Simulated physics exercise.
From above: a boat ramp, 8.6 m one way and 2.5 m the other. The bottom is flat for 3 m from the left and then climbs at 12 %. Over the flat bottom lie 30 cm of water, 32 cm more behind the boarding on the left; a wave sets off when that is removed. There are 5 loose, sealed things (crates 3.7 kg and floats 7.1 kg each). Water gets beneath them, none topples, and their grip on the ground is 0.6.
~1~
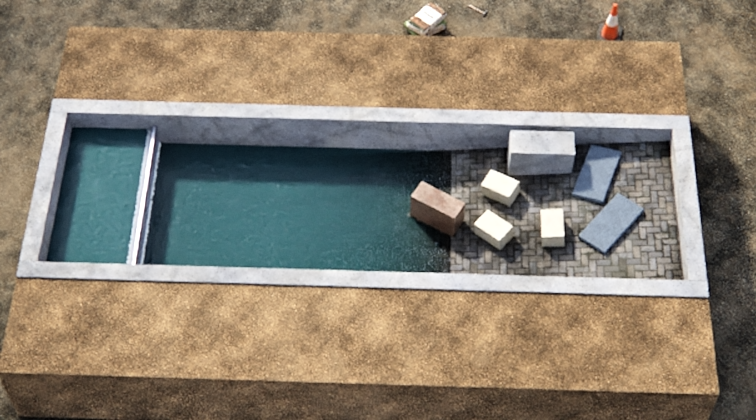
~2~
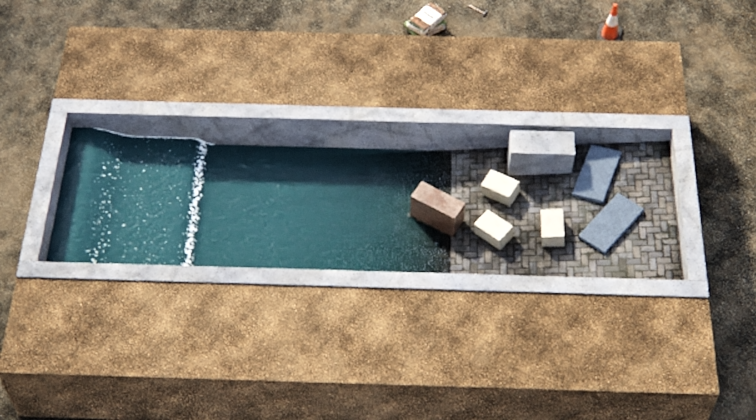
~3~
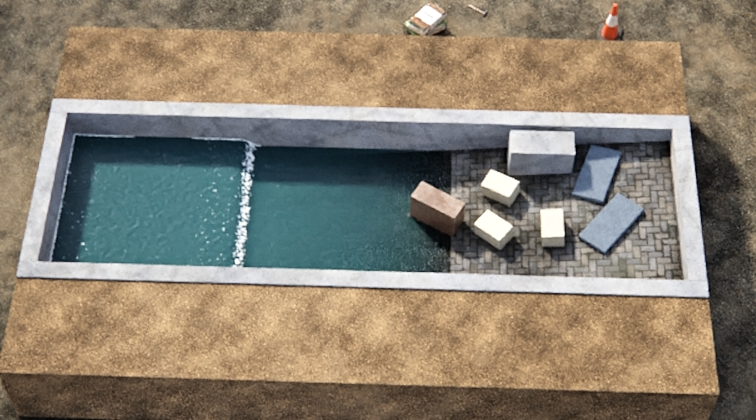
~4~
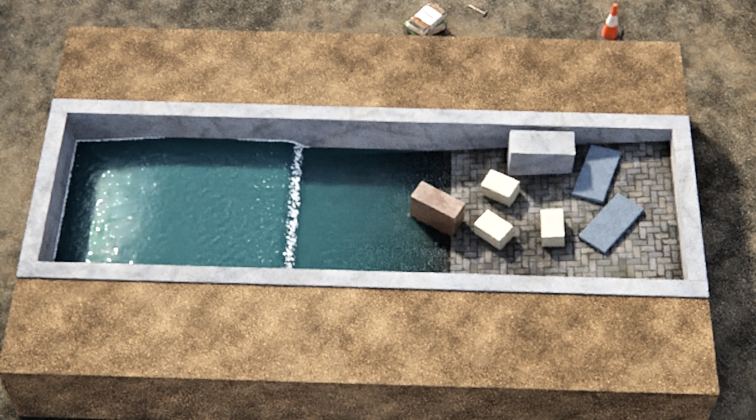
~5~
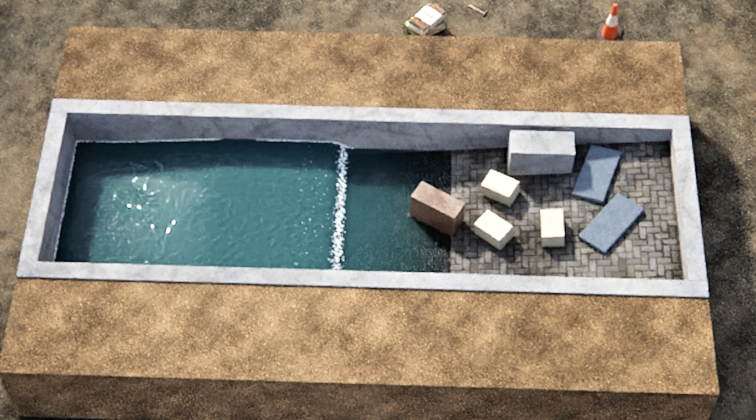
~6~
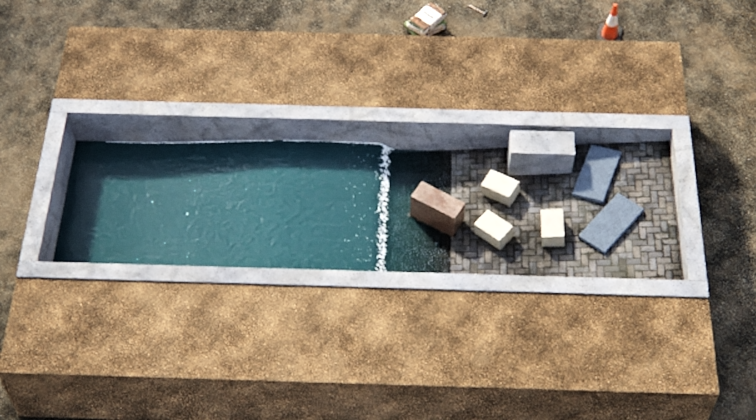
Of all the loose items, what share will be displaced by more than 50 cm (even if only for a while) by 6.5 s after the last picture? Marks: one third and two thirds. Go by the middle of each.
Share: Two thirds or more.
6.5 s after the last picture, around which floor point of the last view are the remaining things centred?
At about (386, 193).
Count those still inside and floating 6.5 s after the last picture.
3 of them.
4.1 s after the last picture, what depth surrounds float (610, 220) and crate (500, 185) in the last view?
Roughly 3 and 4 cm.
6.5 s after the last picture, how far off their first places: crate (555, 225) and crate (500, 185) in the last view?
In turn: 300 cm, 250 cm.
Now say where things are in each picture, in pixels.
A crate at (502, 183) rests on the ground; a float at (598, 172), on the bottom; water covers 13.3 m2; 0 of 5 have shifted, in the first frame.
A crate at (502, 183) rests on the ground; a float at (598, 172), on the bottom; water covers 13.3 m2; 0 of 5 have shifted, in the second frame.
A crate at (502, 183), on the bottom; a float at (598, 172) rests on the ground; 13.3 m2 under water; 0 of 5 have shifted, in the third frame.
A crate at (502, 183) rests on the ground; a float at (598, 172), on the bottom; 13.3 m2 under water; 0 of 5 have shifted, in the fourth frame.
A crate at (502, 183) rests on the ground; a float at (598, 172), on the bottom; water covers 13.3 m2; 0 of 5 have shifted, in the fifth frame.
A crate at (502, 183), on the bottom; a float at (598, 172) rests on the ground; 13.3 m2 under water; 0 of 5 have shifted, in the sixth frame.
Then, 0.6 s after the last picture 0 of 5 are over 50 cm from their spots; 0 afloat.
Then, 2.1 s after the last picture 2 of 5 are over 50 cm from their spots; 3 afloat.
Then, 4.1 s after the last picture 3 of 5 are over 50 cm from their spots; 5 afloat.
Then, 6.5 s after the last picture 5 of 5 are over 50 cm from their spots, and 5 have been at some point; 3 afloat.
